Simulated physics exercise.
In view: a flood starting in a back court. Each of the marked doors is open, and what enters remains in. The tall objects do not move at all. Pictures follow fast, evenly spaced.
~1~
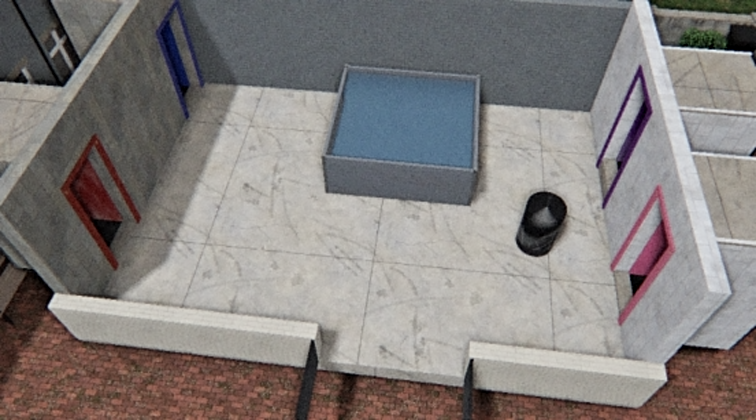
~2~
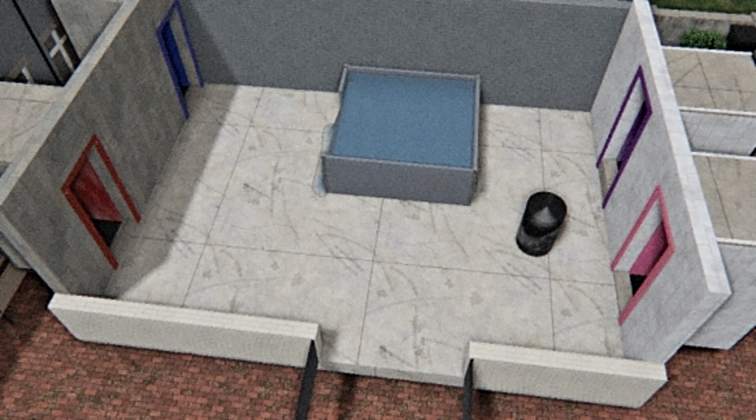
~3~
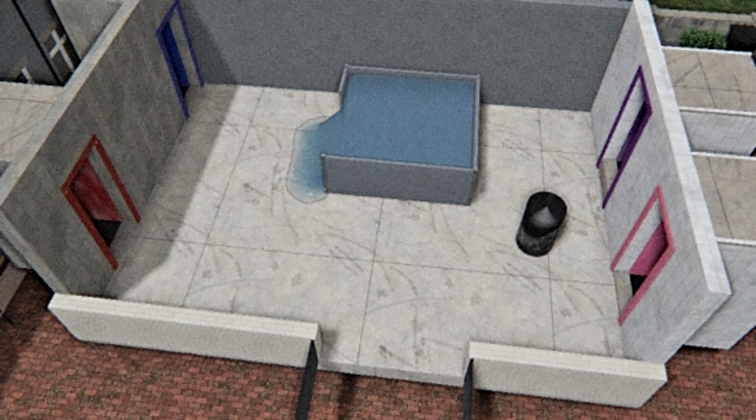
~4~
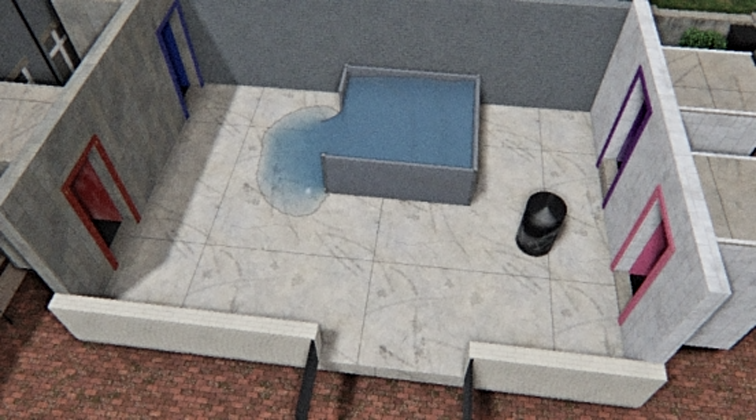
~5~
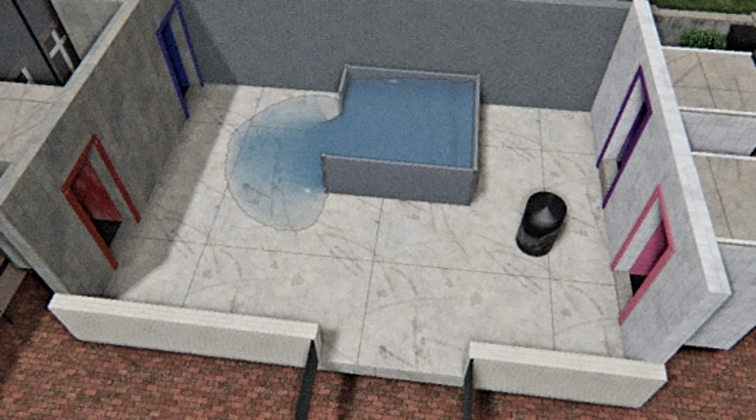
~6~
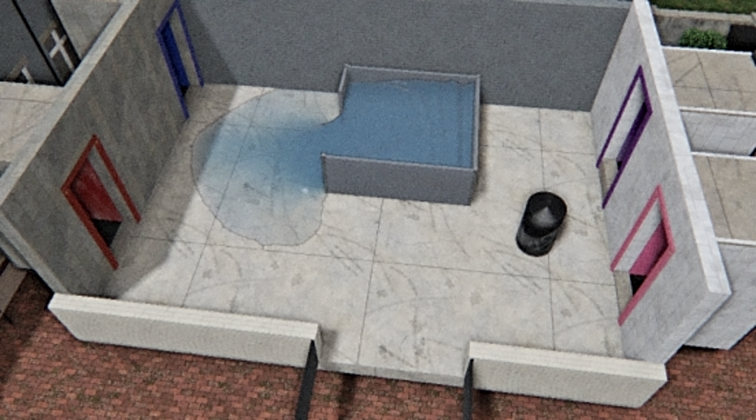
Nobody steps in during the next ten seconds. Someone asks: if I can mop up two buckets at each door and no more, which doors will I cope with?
The blue door is going to overshoot the allowance, the purple door is going to stay inside the allowance, the red door is going to overshoot the allowance, the pink door is going to overshoot the allowance.
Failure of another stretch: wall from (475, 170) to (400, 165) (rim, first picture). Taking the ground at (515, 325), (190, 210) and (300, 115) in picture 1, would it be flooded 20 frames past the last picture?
In the order you gave them, I get drenched, still bare, still bare.
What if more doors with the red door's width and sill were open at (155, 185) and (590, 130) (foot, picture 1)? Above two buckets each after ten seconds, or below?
Taking them in order: The first door exceeds it, the second door stays short.
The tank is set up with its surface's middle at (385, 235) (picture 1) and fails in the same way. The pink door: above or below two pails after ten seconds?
As far as I can tell, the pink door stays within limits.
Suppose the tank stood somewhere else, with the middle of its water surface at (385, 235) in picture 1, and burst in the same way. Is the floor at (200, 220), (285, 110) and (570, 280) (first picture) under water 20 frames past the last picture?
Taking the three spots in turn, I'd say drenched, then drenched, then spared.
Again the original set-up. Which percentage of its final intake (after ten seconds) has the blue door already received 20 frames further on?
Roughly 60 percent.
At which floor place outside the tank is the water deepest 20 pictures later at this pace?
It should be roughly at (93, 319).
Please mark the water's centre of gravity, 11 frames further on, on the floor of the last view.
It is around (305, 163).
A moment on, water covers 35 % of the floor; the blue door over two buckets in, the purple door not reached, the red door wet at the sill, nothing in, the pink door not reached.
Next, water covers 40 % of the floor; the blue door far over two buckets in, the purple door not reached, the red door over two buckets in, the pink door not reached.
Then, water covers 45 % of the floor; the blue door far over two buckets in, the purple door not reached, the red door far over two buckets in, the pink door not reached.
Later, water covers 85 % of the floor; the blue door far over two buckets in, the purple door not reached, the red door far over two buckets in, the pink door under two buckets in.
In the end, water covers 100 % of the floor; the blue door far over two buckets in, the purple door wet at the sill, nothing in, the red door far over two buckets in, the pink door over two buckets in.
